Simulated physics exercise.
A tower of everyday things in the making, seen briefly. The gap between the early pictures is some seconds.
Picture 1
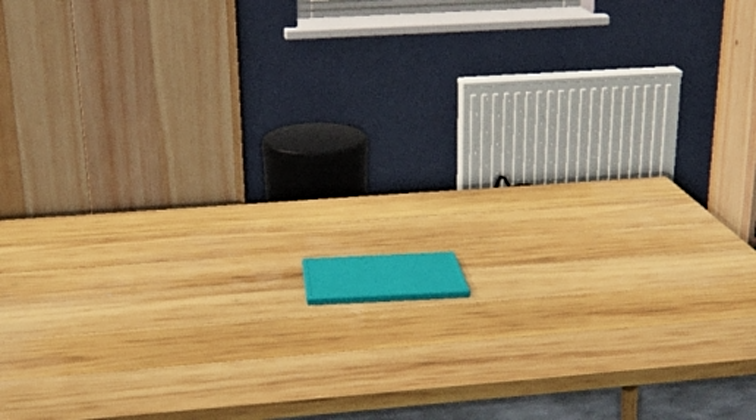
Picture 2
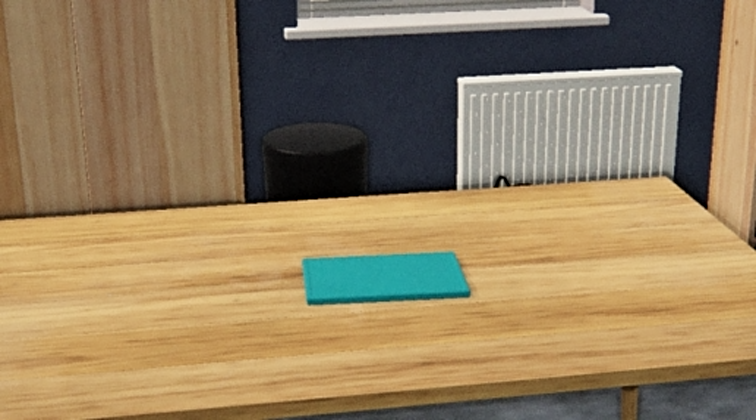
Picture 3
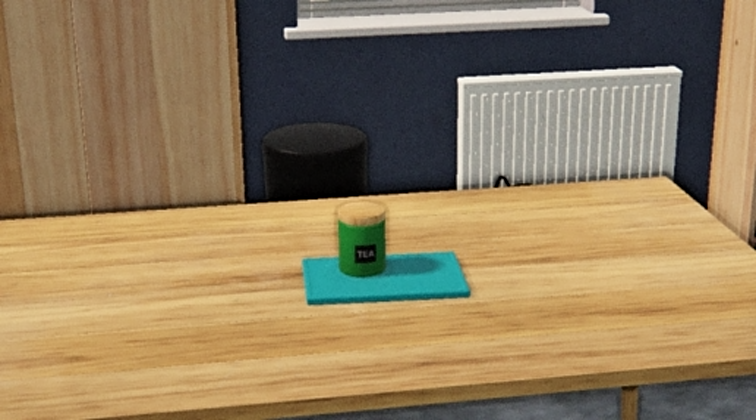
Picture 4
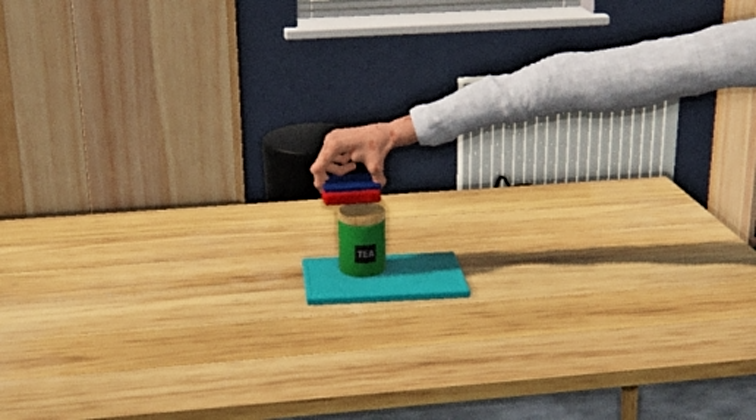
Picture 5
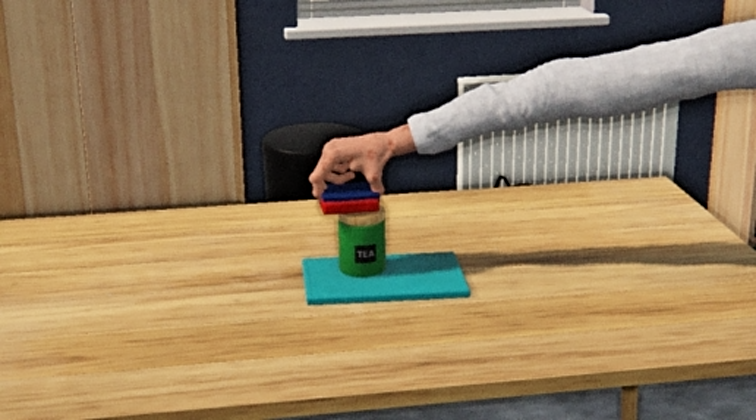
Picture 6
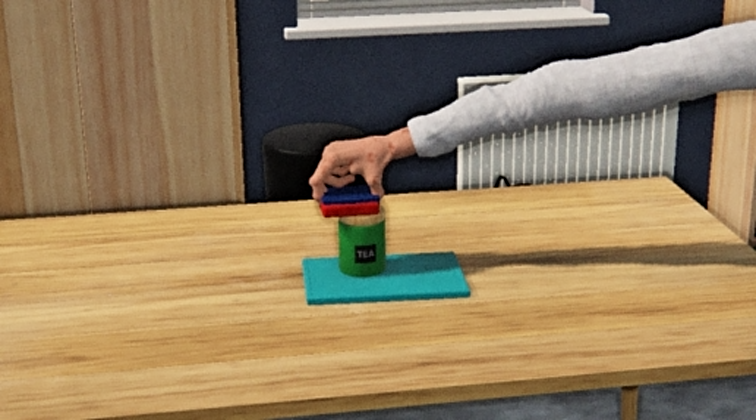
A hand in a light grey sleeve reaches in from the right with a red and blue sponge, above a wooden table seen from slightly above by a still camera. A turquoise tray lies on the table, with a dark blue wall, white radiator and black cylinder behind. A green tea canister with a wooden lid appears on the tray, then the hand lowers the sponge slightly onto it and stays there.
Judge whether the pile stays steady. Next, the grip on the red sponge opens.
The pile stays together.
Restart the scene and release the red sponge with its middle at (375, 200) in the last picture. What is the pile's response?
In the end the pile does not fall.
Then, 0.20 s later than the last frame, all is still.
Then, 0.50 s later than the last frame, red sponge resting near (349, 202).
When it is over, all 3 as before. End places, in pixels of the last picture, red sponge near (349, 202). The pile stays up.
